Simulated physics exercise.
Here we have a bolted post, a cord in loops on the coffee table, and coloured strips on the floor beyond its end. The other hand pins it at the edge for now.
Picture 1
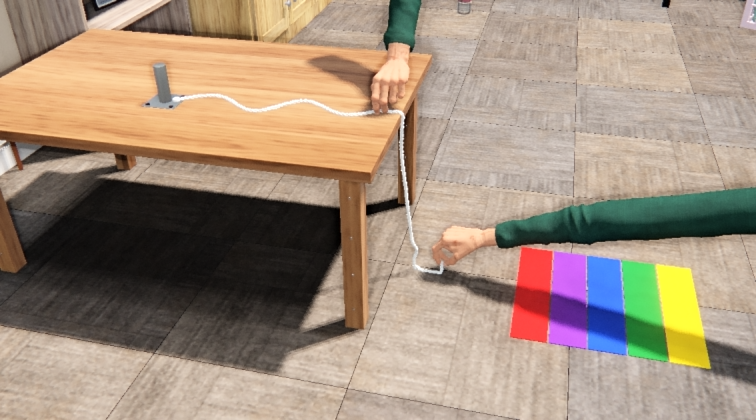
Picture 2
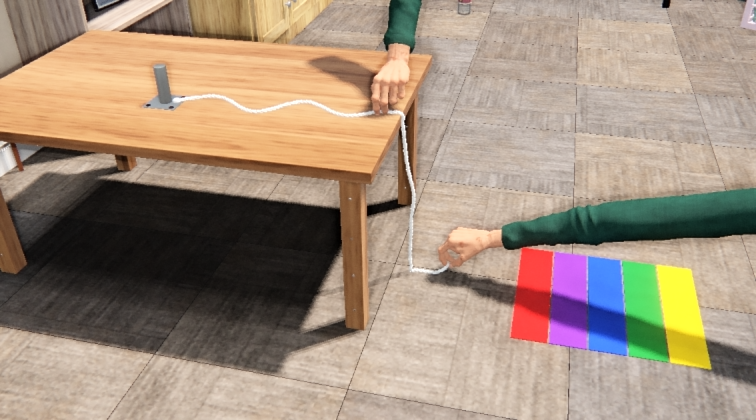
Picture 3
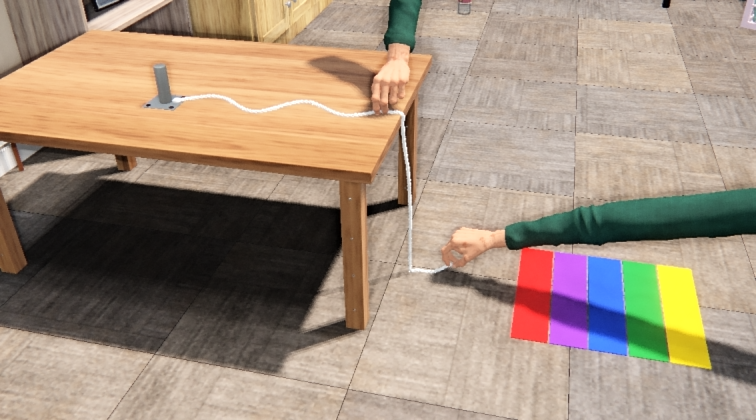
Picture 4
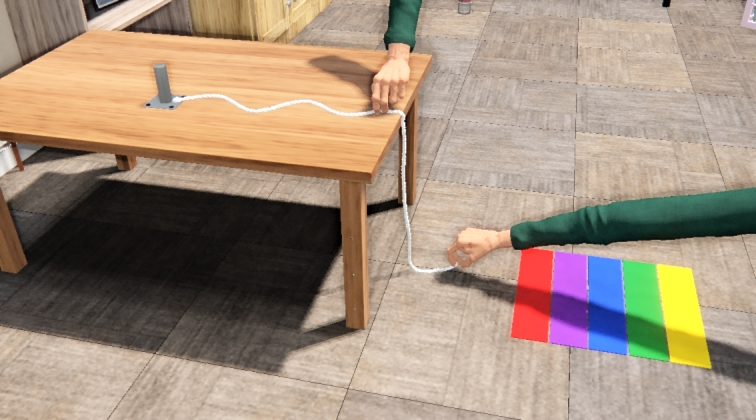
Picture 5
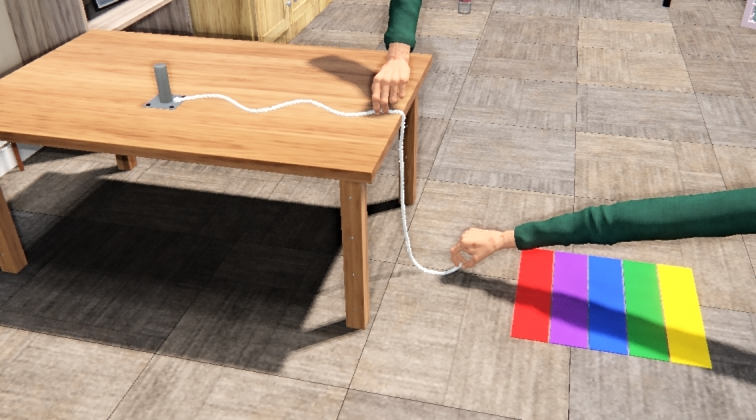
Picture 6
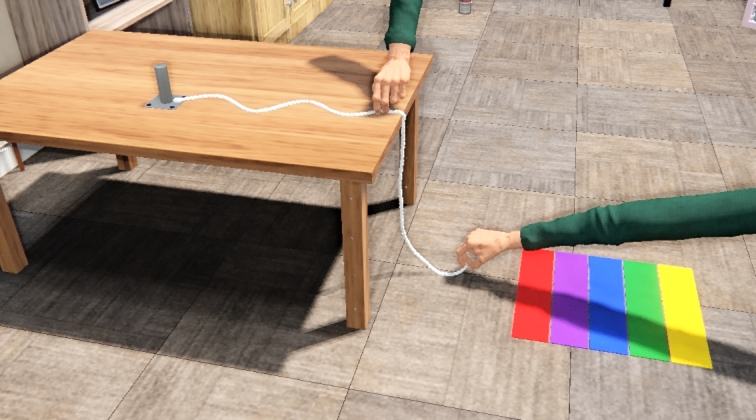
A green-sleeved hand near the floor drew the end of a white cord slightly right toward some coloured strips, while another hand kept the cord pinned at the edge of the wooden table.
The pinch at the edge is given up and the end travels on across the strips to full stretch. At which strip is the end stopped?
The end stops over the blue strip.
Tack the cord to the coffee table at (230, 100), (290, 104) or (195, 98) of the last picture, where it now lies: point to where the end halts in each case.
Near (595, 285), (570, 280) and (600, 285).
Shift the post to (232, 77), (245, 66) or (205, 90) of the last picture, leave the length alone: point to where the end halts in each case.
Near (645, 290), (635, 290) and (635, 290).
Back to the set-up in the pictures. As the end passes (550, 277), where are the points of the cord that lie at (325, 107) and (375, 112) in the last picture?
At (351, 111), then (404, 123).
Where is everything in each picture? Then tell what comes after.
In the first frame, end (442, 262); red (530, 321); purple (568, 327); blue (607, 333); green (646, 339); yellow (687, 345).
In the second frame, end (448, 264); cord through (211, 96) (266, 111) (333, 112) (402, 121) (413, 190) (410, 255).
In the third frame, end (451, 264).
In the fourth frame, end (457, 264); cord through (211, 96) (266, 110) (333, 112) (403, 121) (404, 189) (410, 255).
In the fifth frame, end (461, 265).
In the sixth frame, end (466, 266); cord through (212, 96) (267, 110) (334, 112) (403, 121) (400, 189) (414, 252).
Soon after, end near (550, 277); over red.
After that, end near (584, 282); over purple.
At the stop, end near (604, 284); over blue. It gets as far as the blue strip.
